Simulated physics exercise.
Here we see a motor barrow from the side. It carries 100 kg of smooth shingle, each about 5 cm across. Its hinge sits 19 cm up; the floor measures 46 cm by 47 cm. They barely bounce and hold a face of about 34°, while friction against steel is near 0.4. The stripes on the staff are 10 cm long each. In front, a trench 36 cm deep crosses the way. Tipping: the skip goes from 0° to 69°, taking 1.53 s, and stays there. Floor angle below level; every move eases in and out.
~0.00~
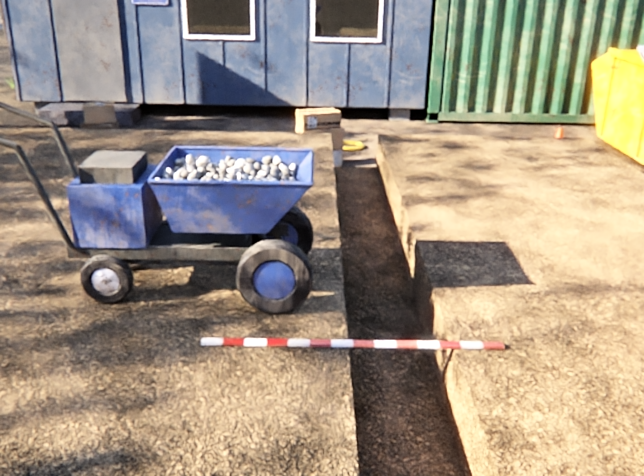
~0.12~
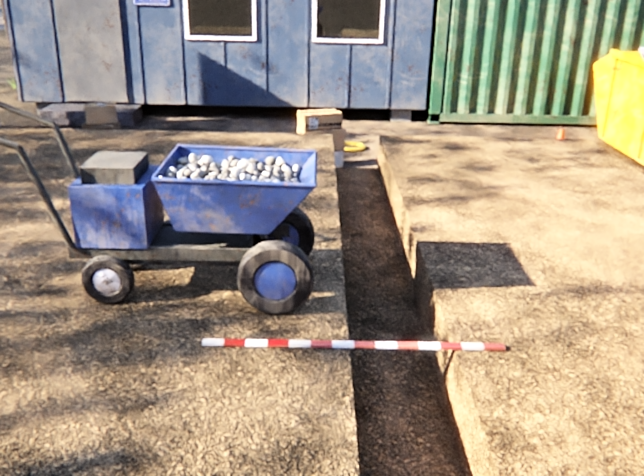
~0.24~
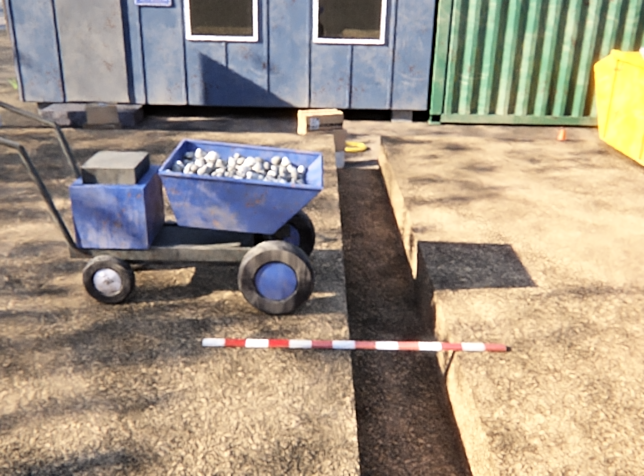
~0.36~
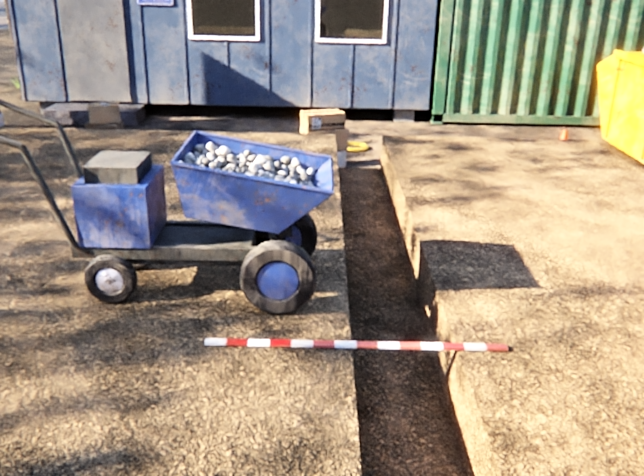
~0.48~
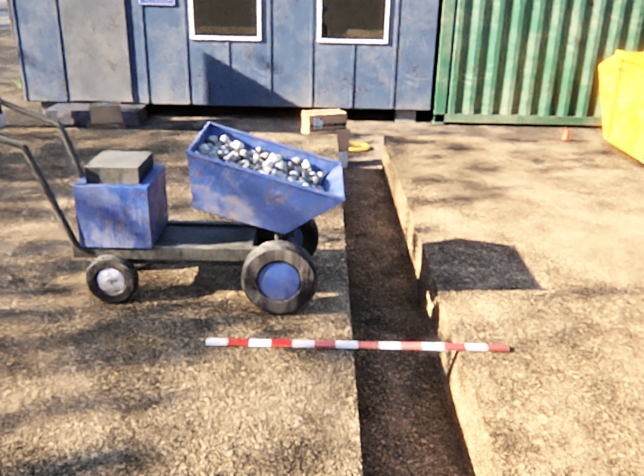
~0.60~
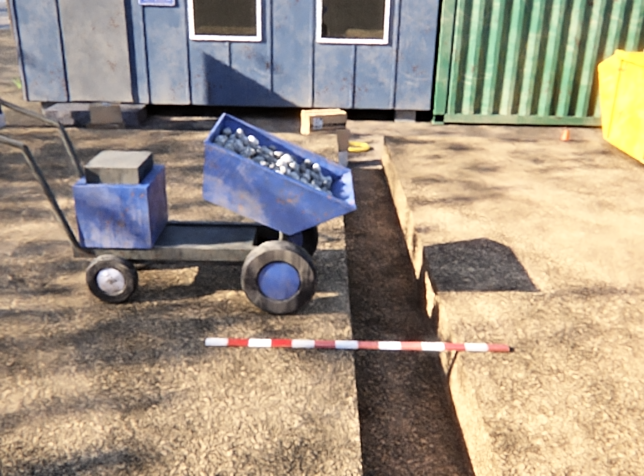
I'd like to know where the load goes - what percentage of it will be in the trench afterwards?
I would put it at about 93 per cent.
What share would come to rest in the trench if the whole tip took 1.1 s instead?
About 90%.
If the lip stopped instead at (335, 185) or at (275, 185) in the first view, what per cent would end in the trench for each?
Around 65 and then 100 percent.
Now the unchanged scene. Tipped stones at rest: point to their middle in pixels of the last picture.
I'd point somewhere around (406, 340).
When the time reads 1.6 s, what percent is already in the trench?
Close to 50 per cent has got there by then.
After 1.1 s the floor is at 58°; 100 % in the skip; the foremost stones are at (388, 239).
After 1.6 s the floor is at 69°; 48 % in the skip, 48 % in the trench, 4 % past the trench; the foremost stones are at (475, 292).
After 2.0 s the floor is at 69°; 18 % in the skip, 75 % in the trench, 7 % past the trench; the foremost stones are at (525, 295).
After 3.9 s the floor is at 69°; 0 % in the skip, 93 % in the trench, 7 % past the trench; the foremost stones are at (548, 297).
